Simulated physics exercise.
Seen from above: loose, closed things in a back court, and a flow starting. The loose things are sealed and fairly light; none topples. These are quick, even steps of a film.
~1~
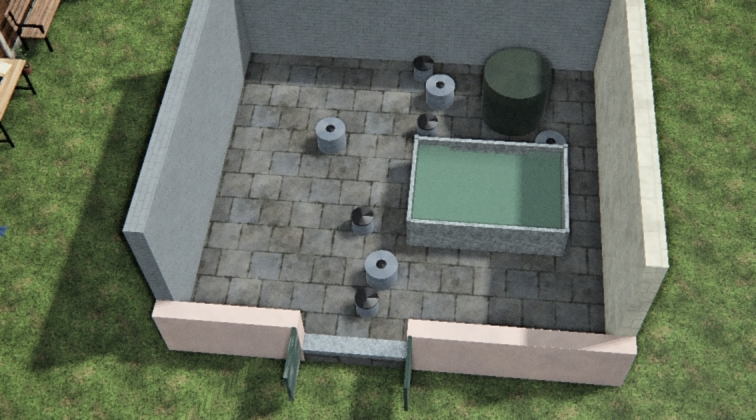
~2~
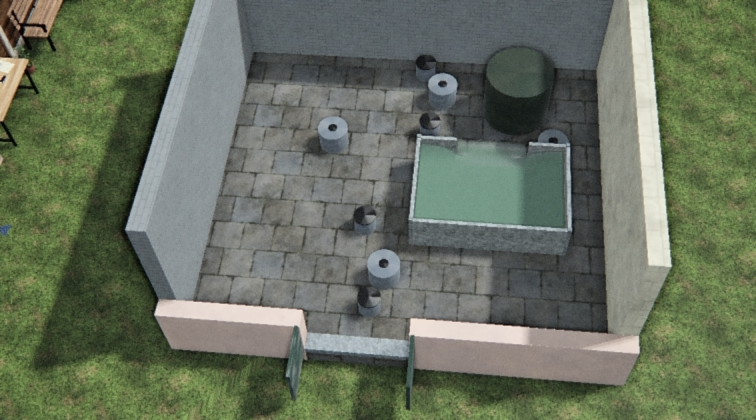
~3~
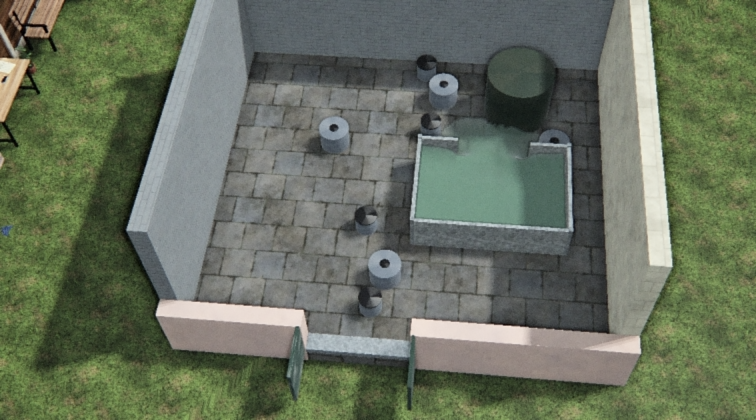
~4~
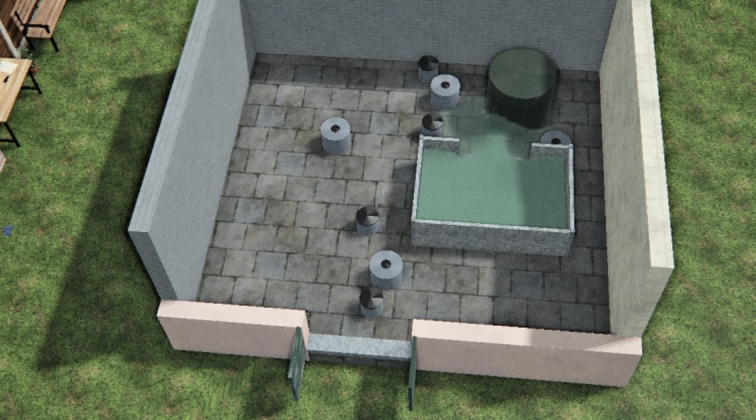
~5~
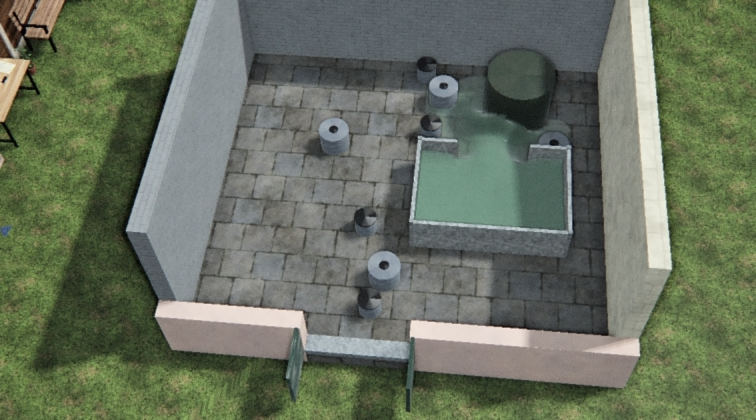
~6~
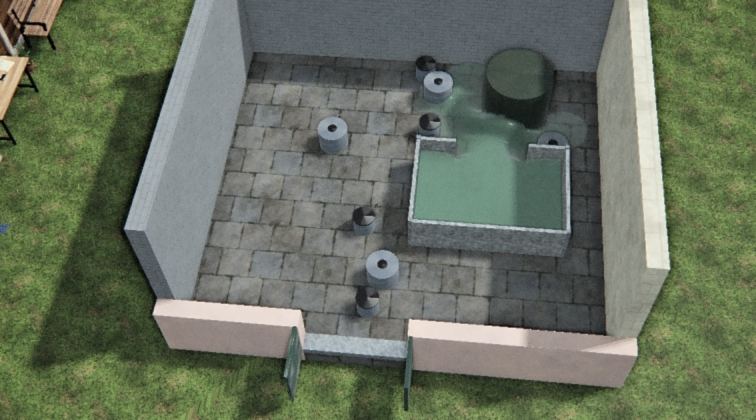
Green water poured out through a gap that opened in the back wall of a stone tank, spread across the paved court toward a dark round tub, and slightly nudged a small grey one.
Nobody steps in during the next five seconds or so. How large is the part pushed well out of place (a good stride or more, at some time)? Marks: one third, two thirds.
It is between one and two thirds.
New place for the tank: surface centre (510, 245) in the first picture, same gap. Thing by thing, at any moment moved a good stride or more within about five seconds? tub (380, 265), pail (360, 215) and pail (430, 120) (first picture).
In turn: No, no, shifted that much.
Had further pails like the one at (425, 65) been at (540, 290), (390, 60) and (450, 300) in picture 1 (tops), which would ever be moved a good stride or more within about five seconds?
One after the other: Short of that, that far or more, short of that.
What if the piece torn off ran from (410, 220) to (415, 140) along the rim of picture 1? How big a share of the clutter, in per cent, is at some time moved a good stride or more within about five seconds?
I make it 80 per cent.
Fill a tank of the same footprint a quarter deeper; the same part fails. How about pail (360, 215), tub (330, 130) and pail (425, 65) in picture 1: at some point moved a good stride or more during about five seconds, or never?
In turn: No, short of that, pushed that far.
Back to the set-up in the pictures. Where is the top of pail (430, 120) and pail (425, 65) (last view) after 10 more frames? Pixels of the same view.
Around (387, 127) and (256, 54).
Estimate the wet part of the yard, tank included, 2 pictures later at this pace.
Close to 25 %.
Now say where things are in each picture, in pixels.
In the first frame, a tub at (440, 85), on the bottom; a tub at (551, 142), on the bottom; 0 of 8 have shifted.
In the second frame, a tub at (443, 84), on the bottom; a tub at (553, 141), on the bottom; 0 of 8 have shifted.
In the third frame, a tub at (444, 84) rests on the ground; a tub at (554, 141), on the bottom; 0 of 8 have shifted.
In the fourth frame, a tub at (445, 85) rests on the ground; a tub at (556, 142) rests on the ground; 0 of 8 have shifted.
In the fifth frame, a tub at (444, 86) rests on the ground; a tub at (554, 144), on the bottom; 0 of 8 have shifted.
In the sixth frame, a tub at (438, 82), on the bottom, close to its start; a tub at (553, 144), on the bottom; 1 of 8 have shifted.
A moment on, 1 of 8 are well off their spots; 1 afloat.
Next, 4 of 8 are well off their spots; 1 afloat.
Later, 4 of 8 are well off their spots; 1 afloat.
In the end, 4 of 8 are well off their spots, and 4 have been at some point; 1 afloat.
